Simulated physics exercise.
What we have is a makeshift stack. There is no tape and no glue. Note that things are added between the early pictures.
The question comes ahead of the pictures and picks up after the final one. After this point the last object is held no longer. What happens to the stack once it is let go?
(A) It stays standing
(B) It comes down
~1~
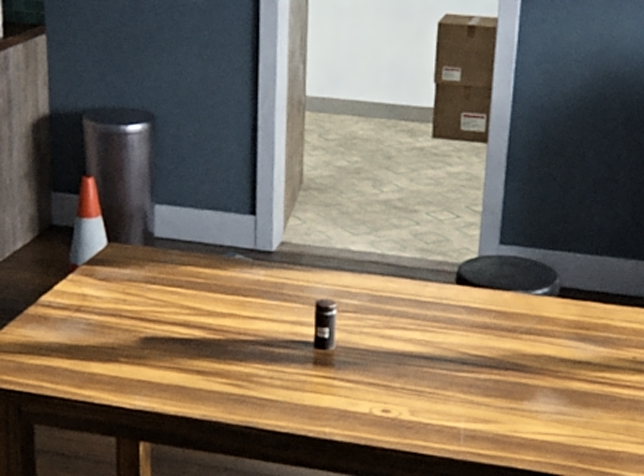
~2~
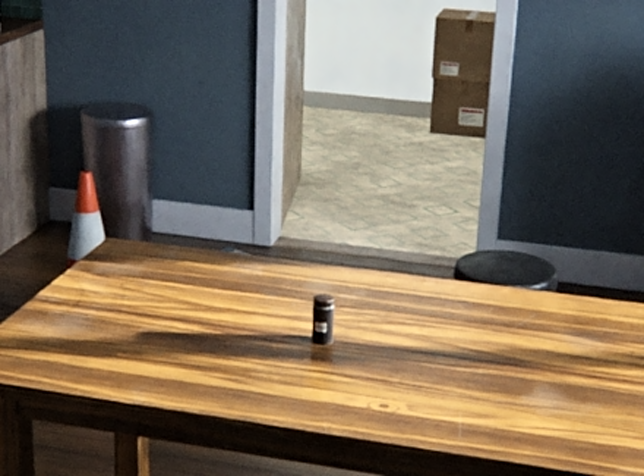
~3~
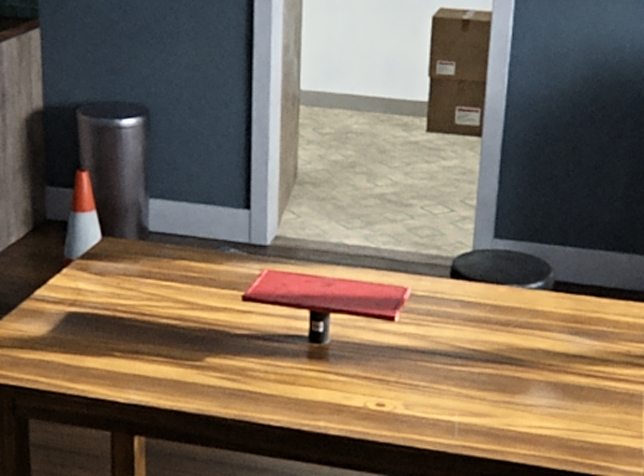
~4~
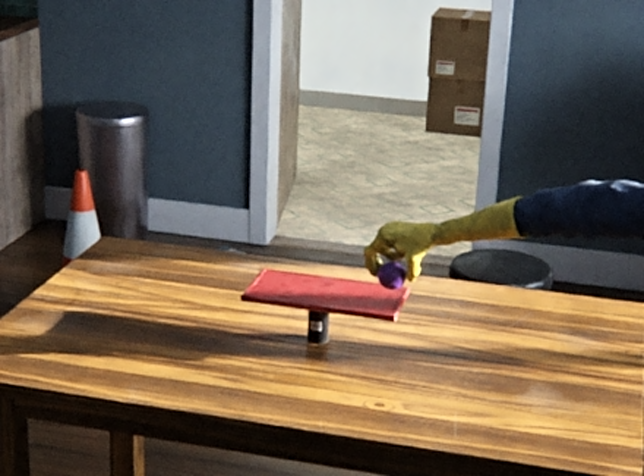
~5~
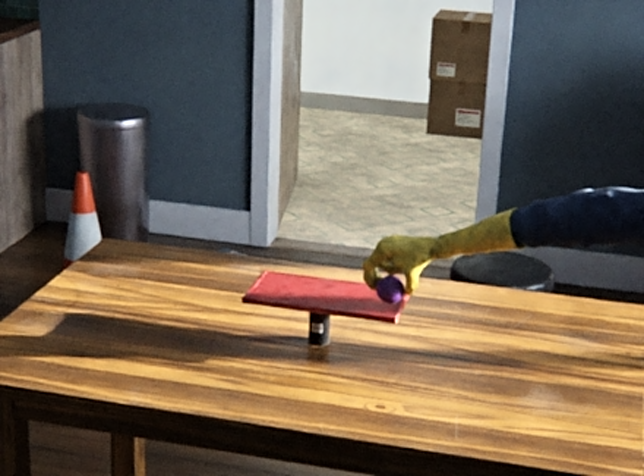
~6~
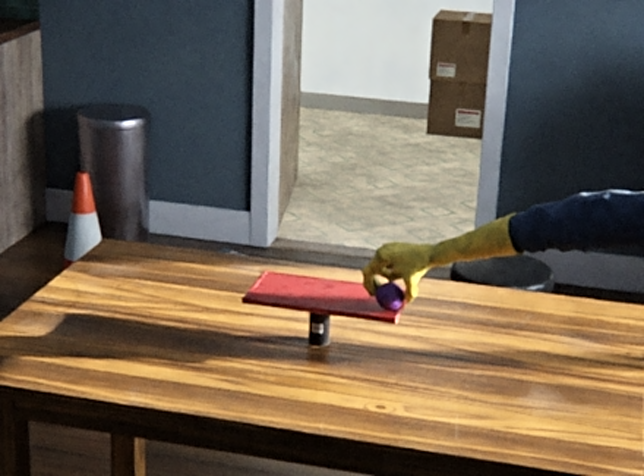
Answer: B.
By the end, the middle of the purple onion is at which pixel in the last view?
At about (418, 353).
Then, 0.30 s later than the last frame, purple onion now fallen; red lid tilted by 36°.
Then, 0.60 s later than the last frame, red lid tilted by 33°.
When it is over, fallen, purple onion; moved from the start, red lid; black shaker as before. End places, in pixels of the last picture, purple onion near (418, 353). The stack comes apart.
